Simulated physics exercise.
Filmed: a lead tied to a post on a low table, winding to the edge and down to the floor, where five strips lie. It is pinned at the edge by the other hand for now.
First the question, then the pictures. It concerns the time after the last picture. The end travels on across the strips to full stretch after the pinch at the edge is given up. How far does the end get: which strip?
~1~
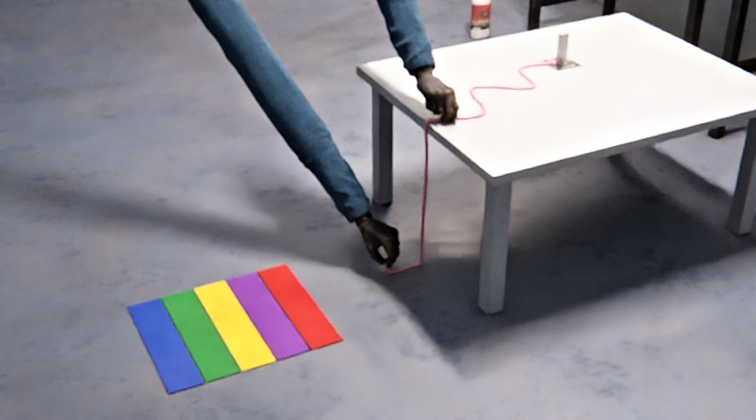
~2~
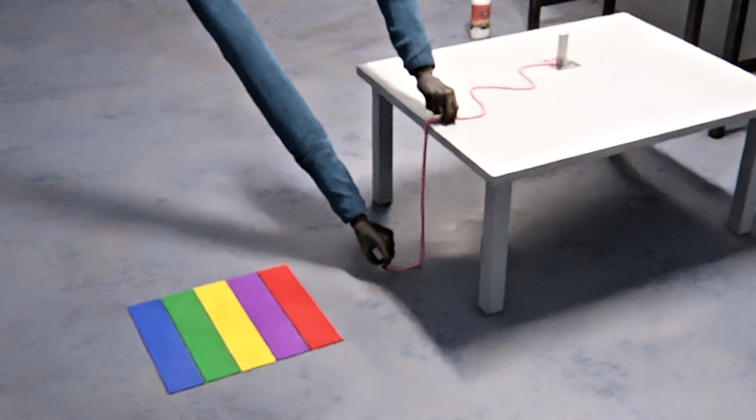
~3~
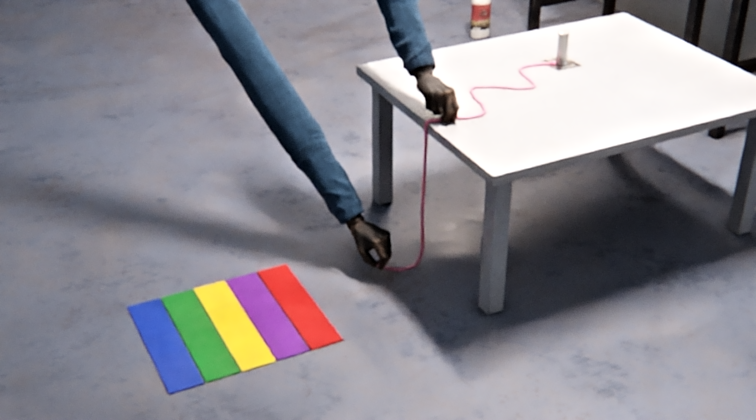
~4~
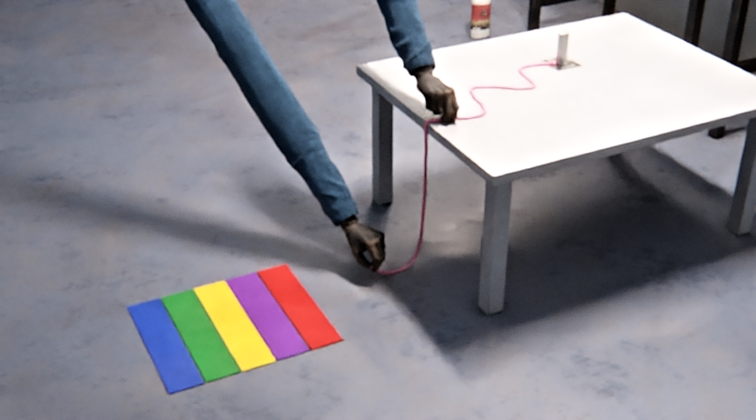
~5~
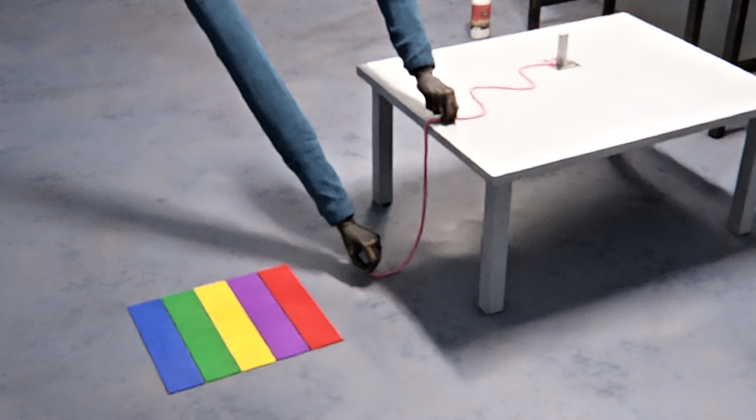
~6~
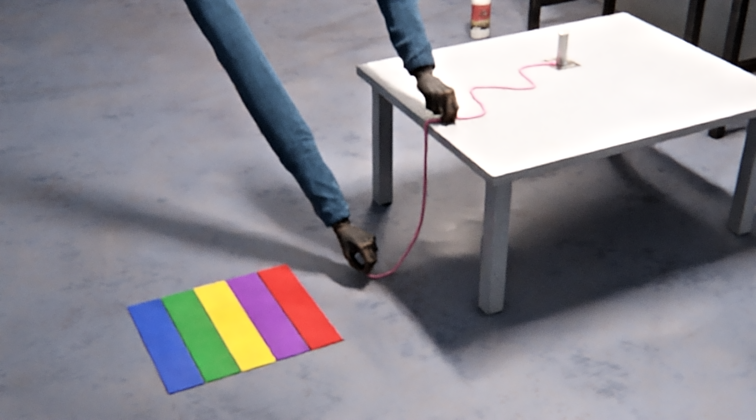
As far as the green strip.
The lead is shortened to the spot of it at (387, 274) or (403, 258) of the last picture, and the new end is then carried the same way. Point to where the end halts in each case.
You'd find it around (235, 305) the first time and around (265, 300) the second.
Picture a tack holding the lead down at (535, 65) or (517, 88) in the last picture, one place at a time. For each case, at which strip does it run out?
Result, first place: Green; second place: Yellow.
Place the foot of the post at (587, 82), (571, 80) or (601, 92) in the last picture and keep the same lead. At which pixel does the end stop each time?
Near (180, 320); near (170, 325); near (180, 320).
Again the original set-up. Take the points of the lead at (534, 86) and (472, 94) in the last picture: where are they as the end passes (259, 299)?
First: (503, 87). Second: (448, 109).
Early on, end near (259, 299); over purple.
Midway, end near (217, 311); over yellow.
At the end of the slack, end near (193, 318); over green. The end stops over the green strip.
